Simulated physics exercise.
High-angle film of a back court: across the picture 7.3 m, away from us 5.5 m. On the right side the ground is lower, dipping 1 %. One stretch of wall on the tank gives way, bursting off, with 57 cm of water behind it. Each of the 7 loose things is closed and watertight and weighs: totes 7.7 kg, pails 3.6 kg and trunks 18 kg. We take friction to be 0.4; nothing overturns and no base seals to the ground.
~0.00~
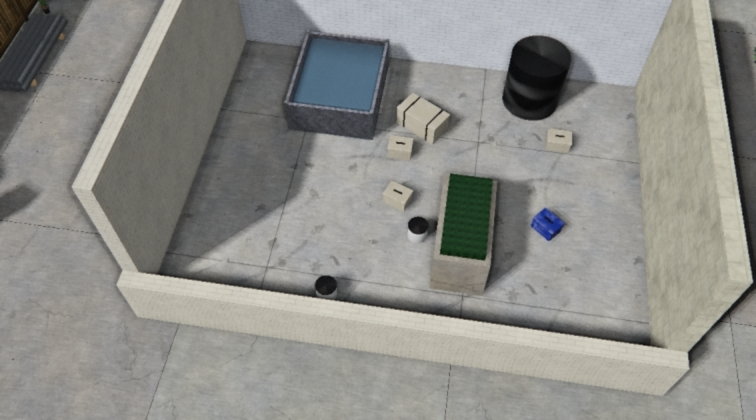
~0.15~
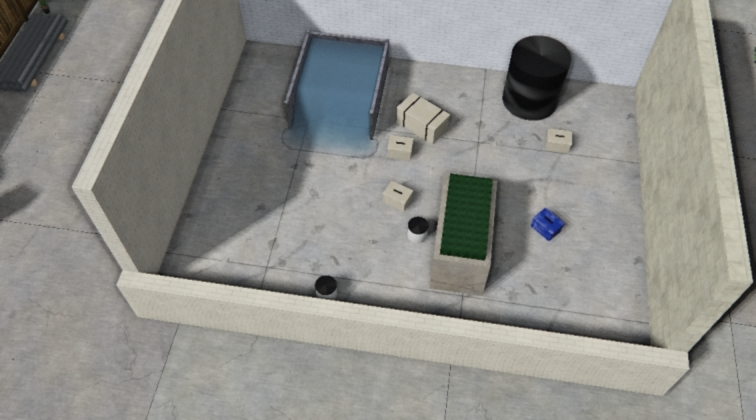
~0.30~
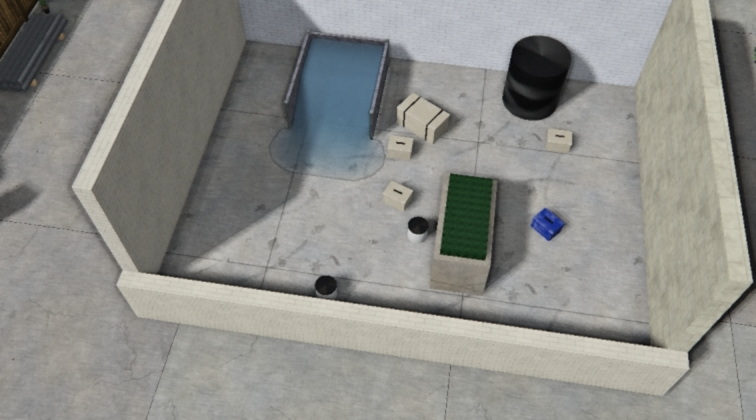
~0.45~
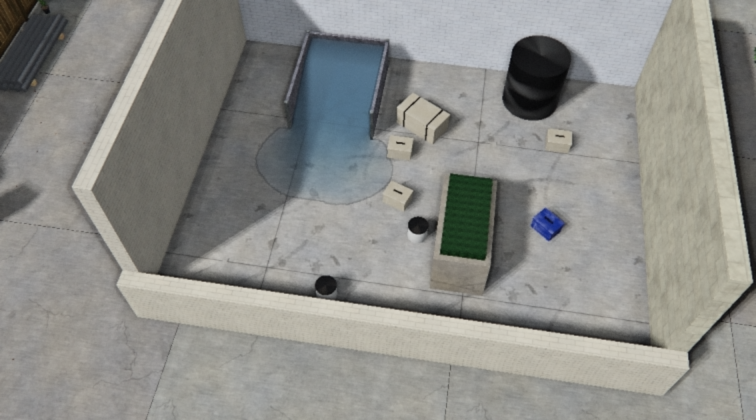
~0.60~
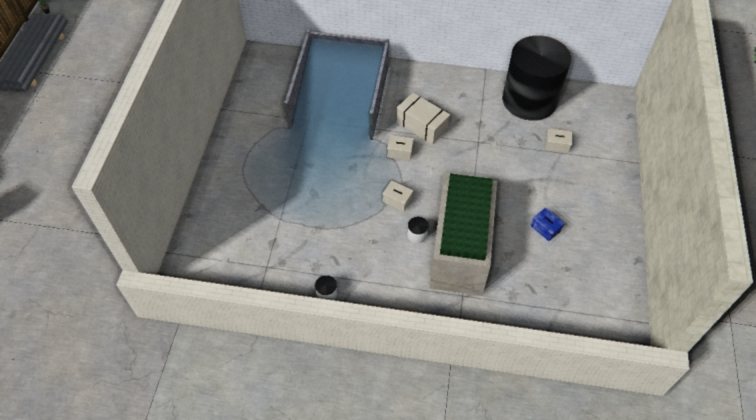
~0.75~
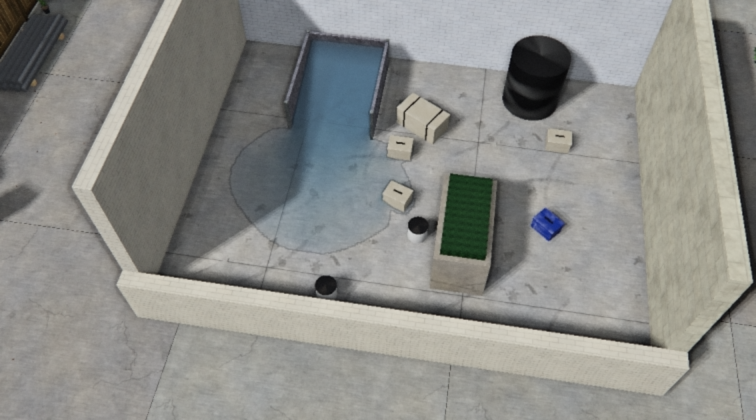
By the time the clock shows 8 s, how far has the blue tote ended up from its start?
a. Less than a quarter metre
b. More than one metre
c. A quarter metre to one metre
Less than a quarter metre (a).
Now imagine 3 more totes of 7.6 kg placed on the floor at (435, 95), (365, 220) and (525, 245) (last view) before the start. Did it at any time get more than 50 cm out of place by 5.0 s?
Going through them in the order asked, they come out shy of the mark, clear of the mark and shy of the mark.
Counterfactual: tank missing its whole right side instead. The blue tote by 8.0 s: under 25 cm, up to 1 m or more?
Note: Blue tote swept well away.
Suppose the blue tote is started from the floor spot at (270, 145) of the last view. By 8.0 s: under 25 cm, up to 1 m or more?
I'd say it drifts a short distance.
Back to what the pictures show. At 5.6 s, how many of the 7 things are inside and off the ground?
Answer: 1.
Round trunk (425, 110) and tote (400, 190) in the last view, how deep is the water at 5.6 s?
Close to 0 and 3 centimetres.
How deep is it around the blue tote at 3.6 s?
0 cm, roughly.
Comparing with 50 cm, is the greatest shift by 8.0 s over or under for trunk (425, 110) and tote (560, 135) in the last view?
The first never reached the threshold, and the second never reached the threshold.
After 1.6 s the blue tote is near (549, 220), 0.0 m from its start, aground; 1 afloat.
After 3.6 s the blue tote is near (549, 220), 0.0 m from its start, aground; 3 afloat.
After 5.6 s the blue tote is near (549, 220), 0.0 m from its start, aground; 1 afloat.
After 8.0 s the blue tote is near (549, 220), 0.0 m from its start, aground; 1 afloat.
